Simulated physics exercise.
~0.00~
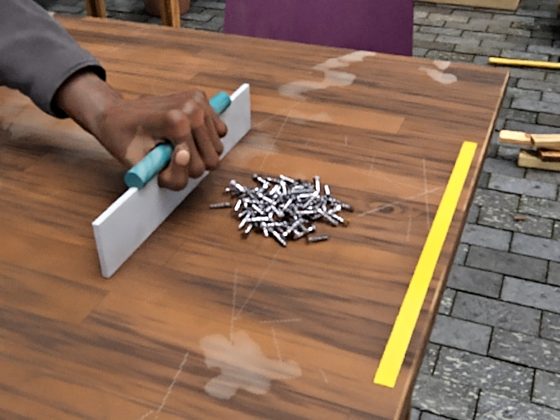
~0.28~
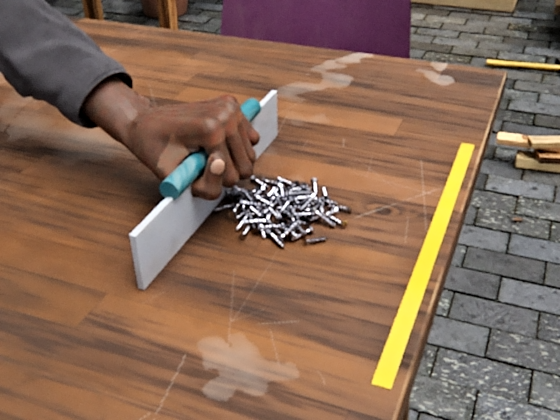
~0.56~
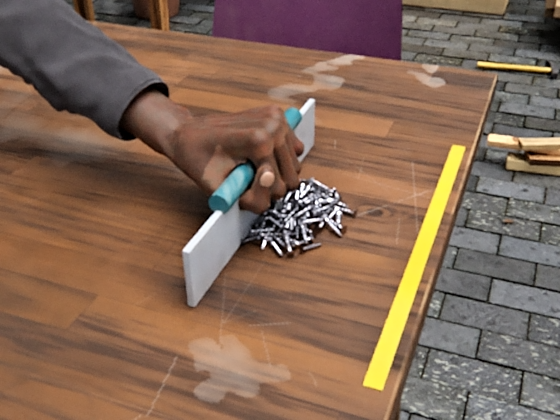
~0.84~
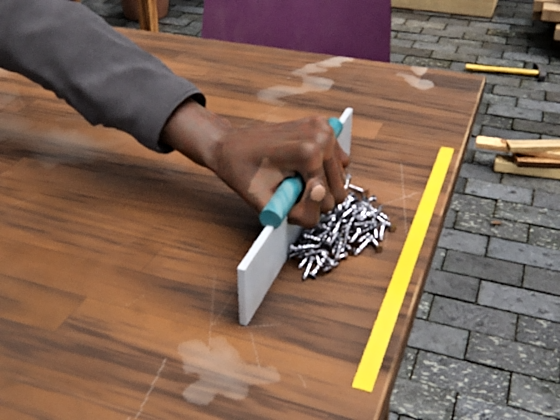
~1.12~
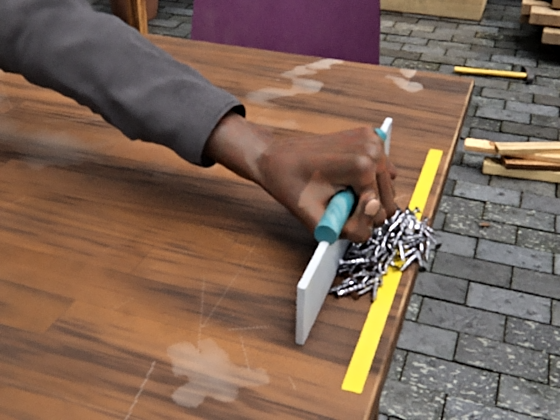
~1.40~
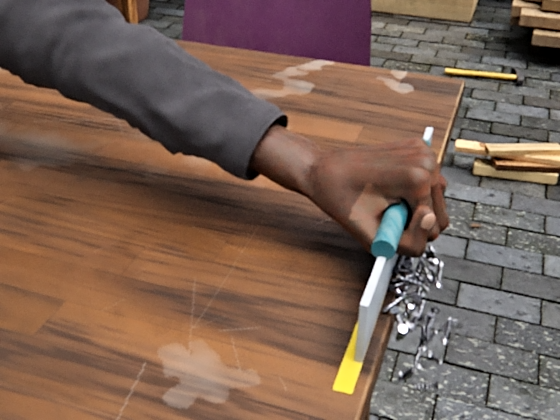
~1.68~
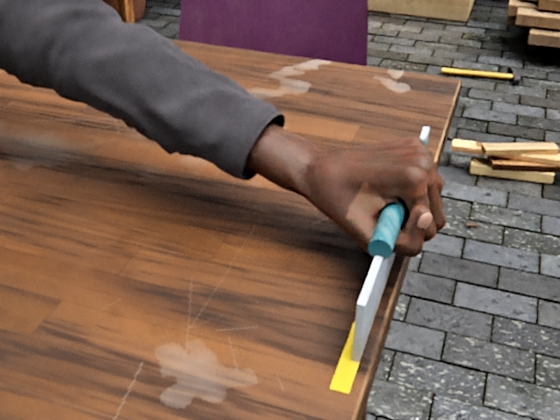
Hand pushing a white scraper rightward across a wooden table, sweeping small metallic pieces over the edge and stopping at yellow tape.
